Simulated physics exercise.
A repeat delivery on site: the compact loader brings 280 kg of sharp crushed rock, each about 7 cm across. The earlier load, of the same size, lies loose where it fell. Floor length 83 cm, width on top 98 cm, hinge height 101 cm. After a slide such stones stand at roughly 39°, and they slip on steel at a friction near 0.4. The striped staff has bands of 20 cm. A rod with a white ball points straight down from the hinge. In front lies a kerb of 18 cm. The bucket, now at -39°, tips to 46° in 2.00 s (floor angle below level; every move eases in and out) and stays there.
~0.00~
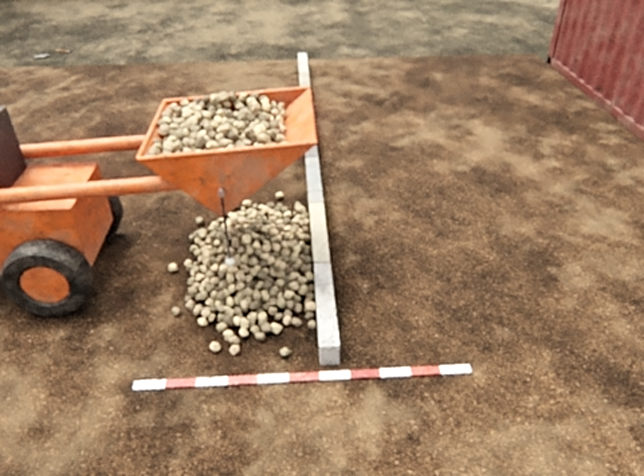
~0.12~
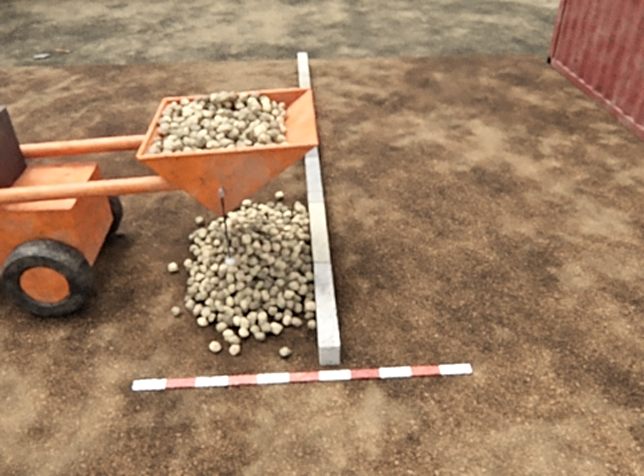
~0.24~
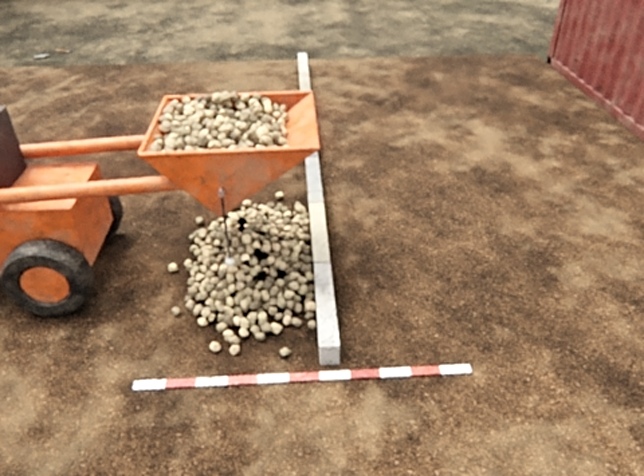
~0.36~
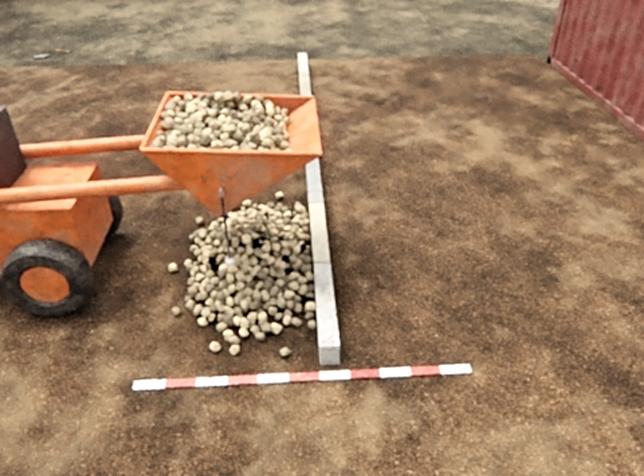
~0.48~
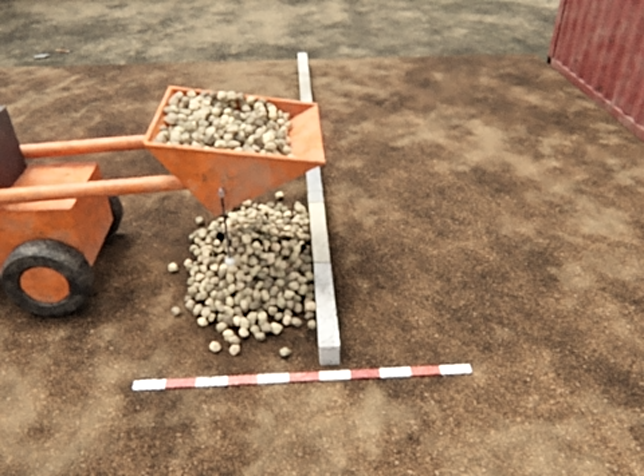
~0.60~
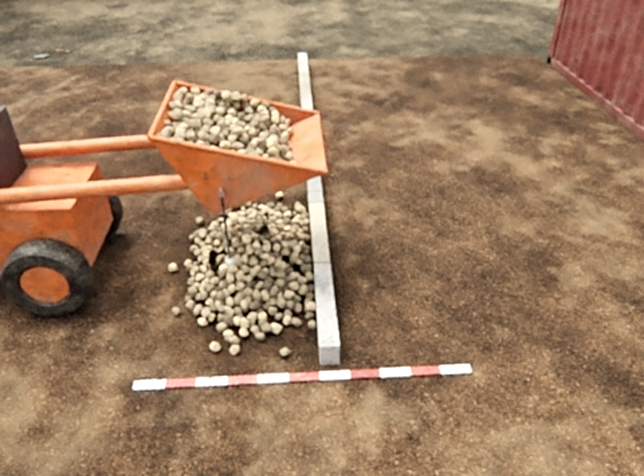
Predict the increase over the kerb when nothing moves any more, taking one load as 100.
About 42 per cent.
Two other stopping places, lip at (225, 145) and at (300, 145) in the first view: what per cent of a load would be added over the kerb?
About 0 and 20 per cent.
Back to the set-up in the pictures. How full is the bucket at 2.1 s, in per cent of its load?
About 20 per cent.
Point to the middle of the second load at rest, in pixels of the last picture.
Their middle is at about (317, 249).
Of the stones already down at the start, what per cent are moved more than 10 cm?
About 0 per cent.
After 1.5 s the floor is at 33°; in per cent of one load, 96 in the bucket, 104 on this side of the kerb; the foremost stones are at (317, 218).
After 2.1 s the floor is at 46°; in per cent of one load, 19 in the bucket, 154 on this side of the kerb, 26 over the kerb; the foremost stones are at (398, 258).
After 2.5 s the floor is at 46°; in per cent of one load, 3 in the bucket, 158 on this side of the kerb, 39 over the kerb; the foremost stones are at (439, 250).
After 5.0 s the floor is at 46°; in per cent of one load, 0 in the bucket, 157 on this side of the kerb, 42 over the kerb; the foremost stones are at (443, 243). Net gain over the kerb, 42.
